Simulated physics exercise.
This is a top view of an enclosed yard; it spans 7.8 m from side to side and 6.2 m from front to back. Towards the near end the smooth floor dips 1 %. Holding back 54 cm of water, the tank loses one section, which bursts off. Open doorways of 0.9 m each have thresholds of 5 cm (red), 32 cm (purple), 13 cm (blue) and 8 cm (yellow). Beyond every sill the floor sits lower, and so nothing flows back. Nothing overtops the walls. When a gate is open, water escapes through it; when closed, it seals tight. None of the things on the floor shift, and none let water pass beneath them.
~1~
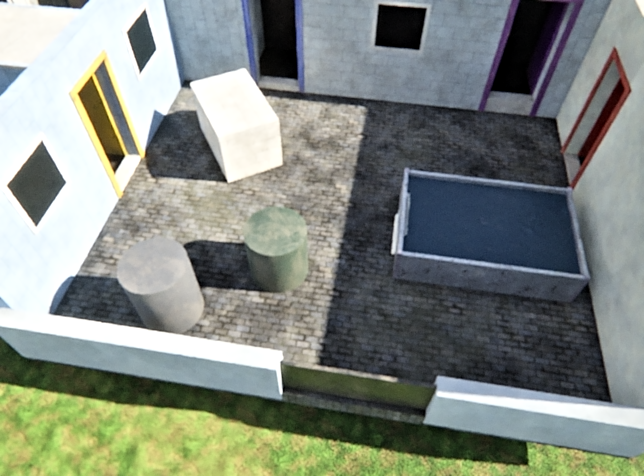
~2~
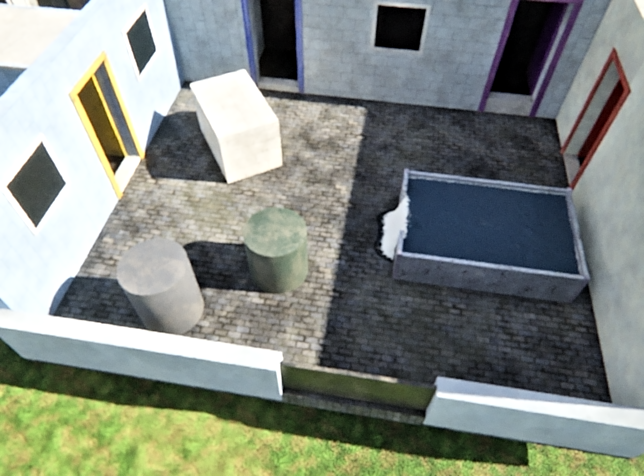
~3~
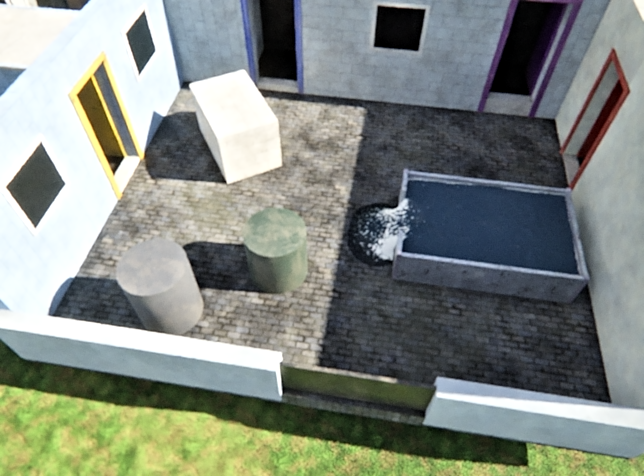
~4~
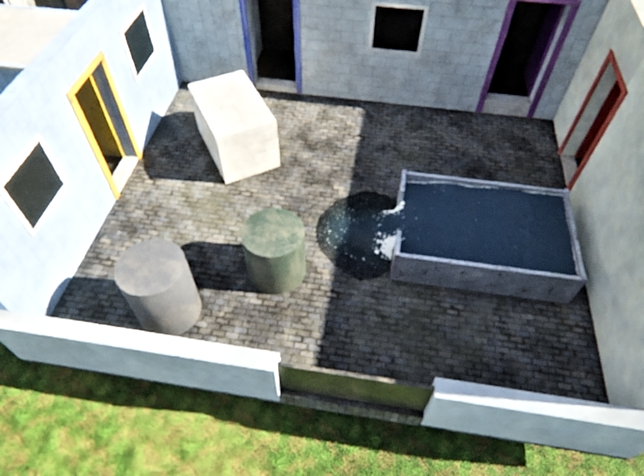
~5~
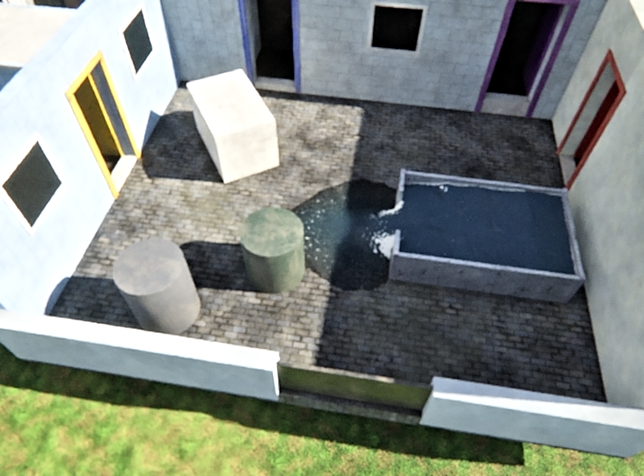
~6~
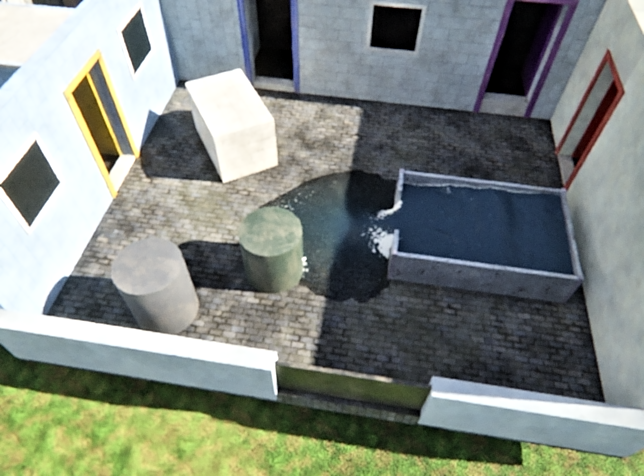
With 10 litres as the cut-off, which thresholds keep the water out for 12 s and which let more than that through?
My prediction: Red door: The inflow ends up lower than the cap; purple door: The inflow ends up lower than the cap; blue door: The inflow ends up lower than the cap; yellow door: The inflow ends up higher than the cap.
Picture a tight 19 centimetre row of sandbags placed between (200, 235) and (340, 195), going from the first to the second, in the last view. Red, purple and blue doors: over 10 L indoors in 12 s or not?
Moved that way: Red holds, purple holds, blue holds.
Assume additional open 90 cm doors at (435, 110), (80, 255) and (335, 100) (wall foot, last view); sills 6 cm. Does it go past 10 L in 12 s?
Check each in turn: The first fails, the second succeeds, the third fails.
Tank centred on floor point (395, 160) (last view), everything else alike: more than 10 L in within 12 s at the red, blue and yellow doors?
Lab note: Vs limit, red door limit held; blue door limit broken; yellow door limit held.
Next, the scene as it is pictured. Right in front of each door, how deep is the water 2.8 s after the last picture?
In cm: Red 0, purple 0, blue 11, yellow 16.
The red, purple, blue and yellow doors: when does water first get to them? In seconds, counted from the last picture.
Arrival: Red not within the 12 s, purple not in the 12 s, blue 2.0 s, yellow 1.2 s.
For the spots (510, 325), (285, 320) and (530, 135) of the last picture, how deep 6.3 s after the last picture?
1, 5, 0 cm.
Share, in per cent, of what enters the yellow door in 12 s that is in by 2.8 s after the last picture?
Share: ~ 45 %.
Then, 0.7 s after the last picture water covers 20 % of the floor and is deepest (29 cm) near (382, 232); red door not reached, purple door not reached, blue door not reached, yellow door not reached.
Then, 1.5 s after the last picture water covers 30 % of the floor and is deepest (27 cm) near (382, 232); red door not reached, purple door not reached, blue door not reached, yellow door 13 cm at the sill, 0 L in.
Then, 2.8 s after the last picture water covers 45 % of the floor and is deepest (20 cm) near (106, 212); red door not reached, purple door not reached, blue door 11 cm at the sill, 0 L in, yellow door 16 cm at the sill, 34 L in.
Then, 6.3 s after the last picture water covers 65 % of the floor and is deepest (15 cm) near (35, 337); red door not reached, purple door not reached, blue door 7 cm at the sill, 0 L in, yellow door 9 cm at the sill, 71 L in.
Then, 11.3 s after the last picture water covers 90 % of the floor and is deepest (11 cm) near (42, 325); red door not reached, purple door not reached, blue door 5 cm at the sill, 0 L in, yellow door 7 cm at the sill, 75 L in.
